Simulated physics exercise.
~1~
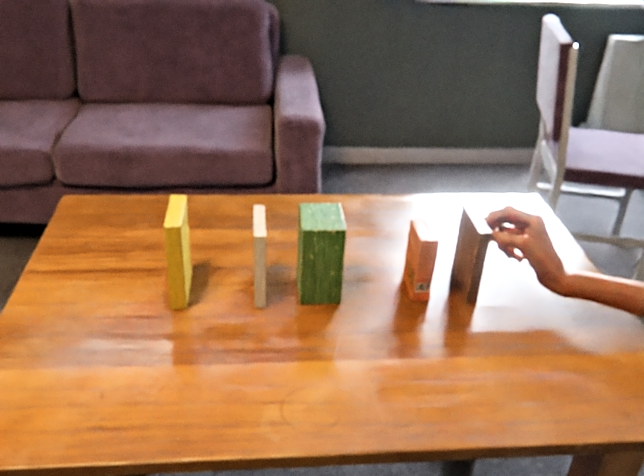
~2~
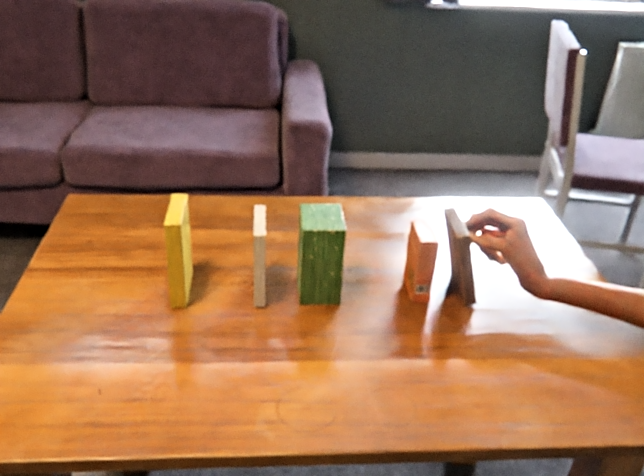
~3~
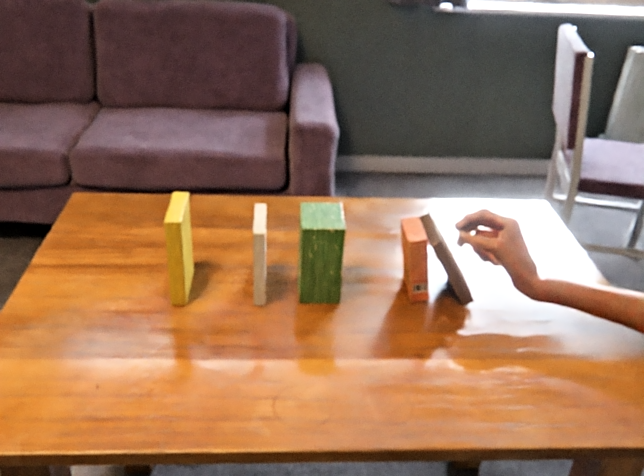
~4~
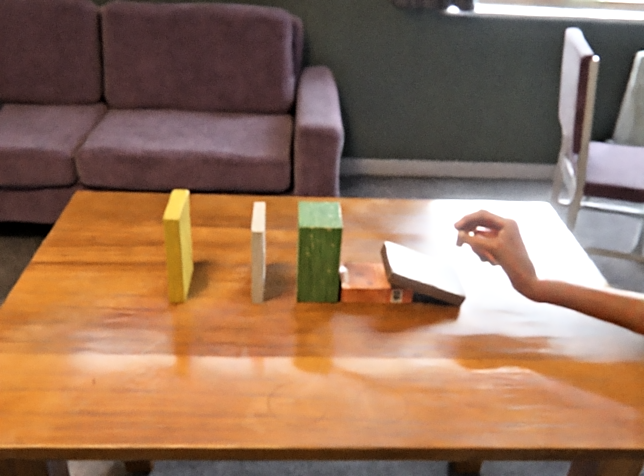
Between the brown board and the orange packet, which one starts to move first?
The brown board moves first, leaning to the left under the hand while the orange packet is still upright. The packet only tips afterwards.
